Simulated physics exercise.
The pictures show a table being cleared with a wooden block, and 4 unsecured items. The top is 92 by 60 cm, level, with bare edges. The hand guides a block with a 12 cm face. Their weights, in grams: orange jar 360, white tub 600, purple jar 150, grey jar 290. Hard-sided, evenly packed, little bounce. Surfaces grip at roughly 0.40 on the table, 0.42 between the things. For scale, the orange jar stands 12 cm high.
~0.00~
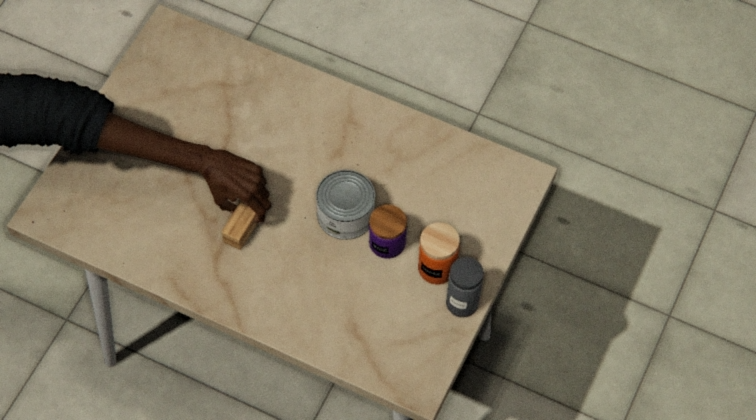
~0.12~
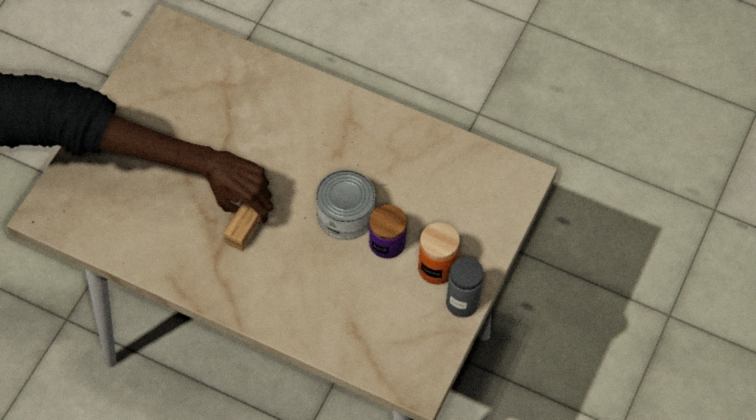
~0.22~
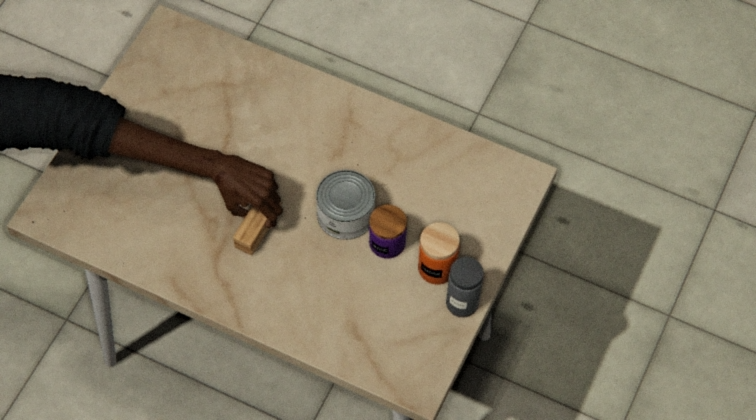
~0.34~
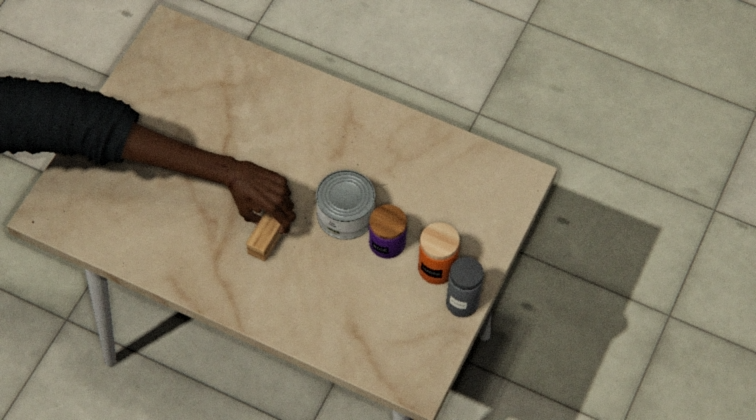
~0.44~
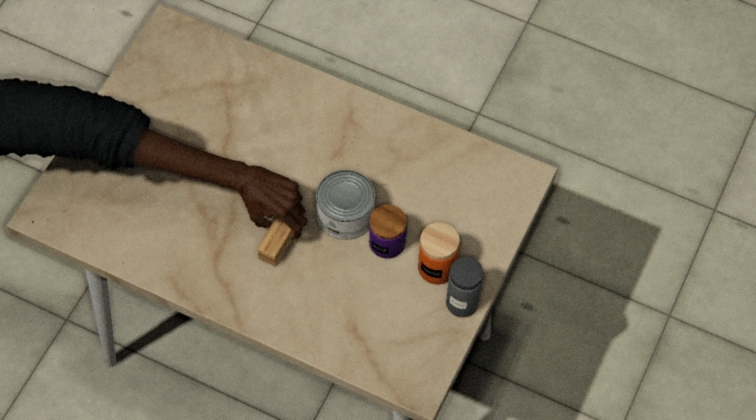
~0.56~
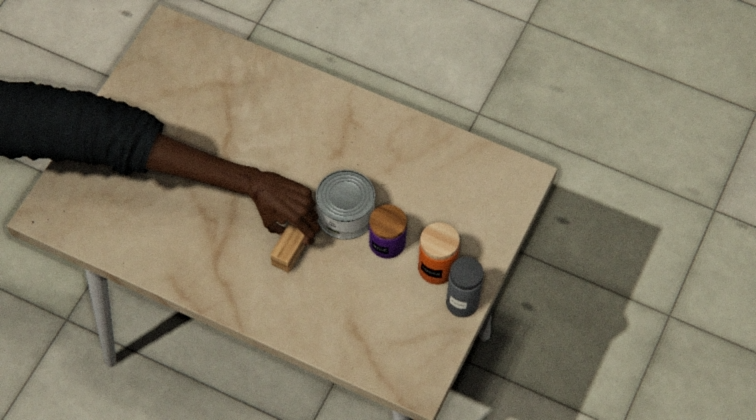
A dark-sleeved arm sliding a small wooden block rightward across a marble-patterned table, nearing a row of four motionless containers.
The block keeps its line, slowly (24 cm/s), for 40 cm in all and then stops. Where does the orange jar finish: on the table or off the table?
The orange jar stays on the table.
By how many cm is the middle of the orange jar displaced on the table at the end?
Some 3 cm.
Around 0.86 s, block slid 18 cm; white tub shifted 2 cm.
Around 1.26 s, block slid 27 cm; white tub shifted 2 cm; purple jar shifted 2 cm.
Around 1.66 s, block slid 37 cm; orange jar shifted 3 cm near (453, 253); white tub shifted 2 cm; purple jar shifted 2 cm.
Finally (2.2 s), all 4 still in place (within 4 cm). Final places as that camera would see them, orange jar near (455, 253).
